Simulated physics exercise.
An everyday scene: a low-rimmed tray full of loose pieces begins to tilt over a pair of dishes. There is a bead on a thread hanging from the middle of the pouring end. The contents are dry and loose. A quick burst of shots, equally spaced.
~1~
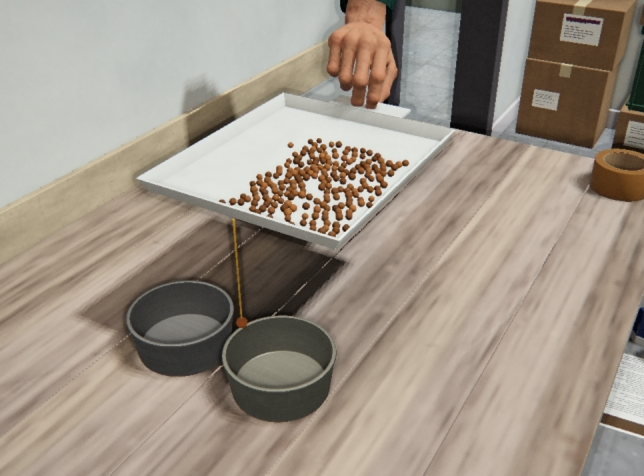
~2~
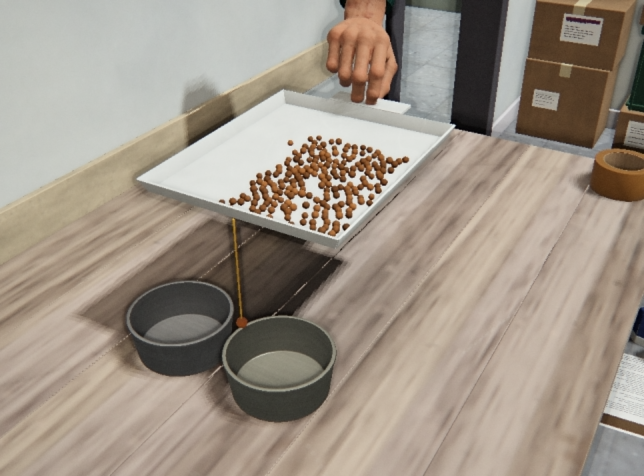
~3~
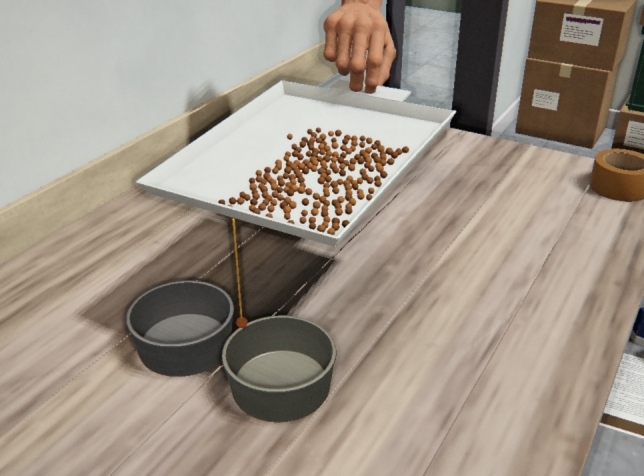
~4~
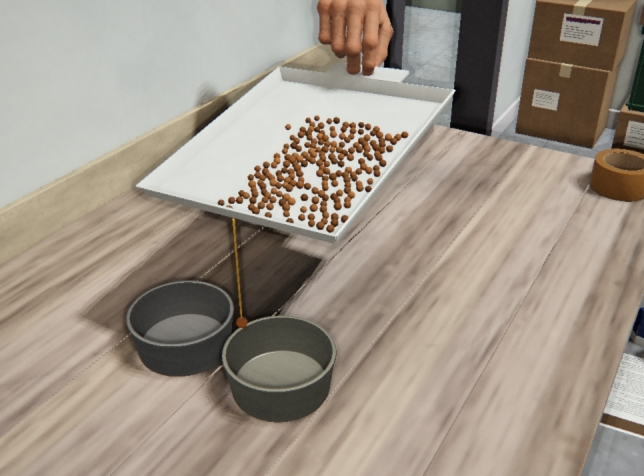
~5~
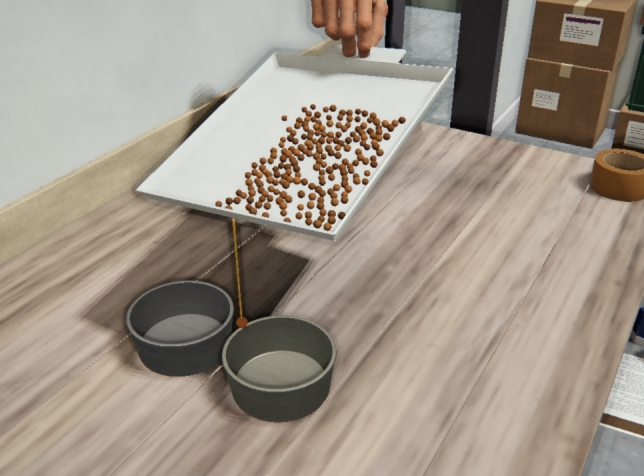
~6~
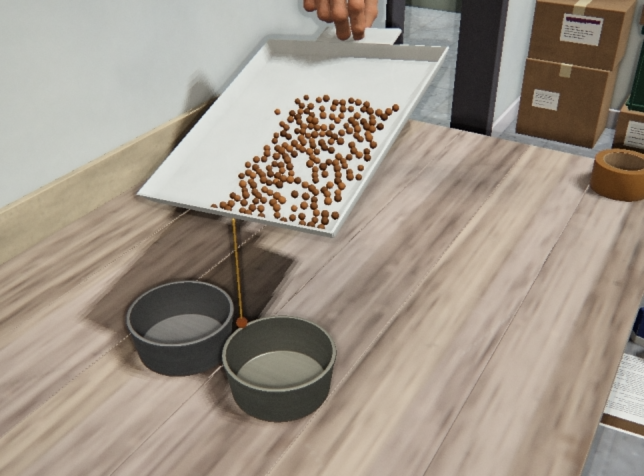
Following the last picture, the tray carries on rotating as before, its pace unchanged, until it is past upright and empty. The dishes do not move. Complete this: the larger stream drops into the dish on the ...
... left.
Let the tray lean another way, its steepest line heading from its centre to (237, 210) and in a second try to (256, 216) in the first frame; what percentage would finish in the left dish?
Lab note: Try one about 20 %, try two about 0 %.
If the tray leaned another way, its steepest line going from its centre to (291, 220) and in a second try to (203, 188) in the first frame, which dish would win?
Case one: The dish to the right. Case two: The dish to the left.
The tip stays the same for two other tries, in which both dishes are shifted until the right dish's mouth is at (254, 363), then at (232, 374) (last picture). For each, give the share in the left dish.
Around 80 and then 70 per cent.
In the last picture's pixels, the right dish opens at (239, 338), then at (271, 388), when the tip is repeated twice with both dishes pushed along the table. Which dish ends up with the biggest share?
First try: The leftmost dish. Second try: The leftmost dish.
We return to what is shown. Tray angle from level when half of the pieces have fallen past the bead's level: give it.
At some 80 degrees.
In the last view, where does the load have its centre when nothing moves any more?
I'd say the middle ends up at about (170, 344).
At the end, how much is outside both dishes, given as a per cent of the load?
30 per cent.
Just after the last frame, tray tipped steeply; roughly half on the tray; about a tenth in the left dish; about a tenth outside both; roughly a quarter in the air.
A moment on, tray tipped past a quarter turn; just a few in the right dish; roughly two thirds in the left dish; roughly a quarter outside both.
Further on, tray tipped past a quarter turn; roughly two thirds in the left dish; roughly a quarter outside both.
When it is over, tray tipped past a quarter turn; not one in the right dish; roughly two thirds in the left dish; roughly a quarter outside both.
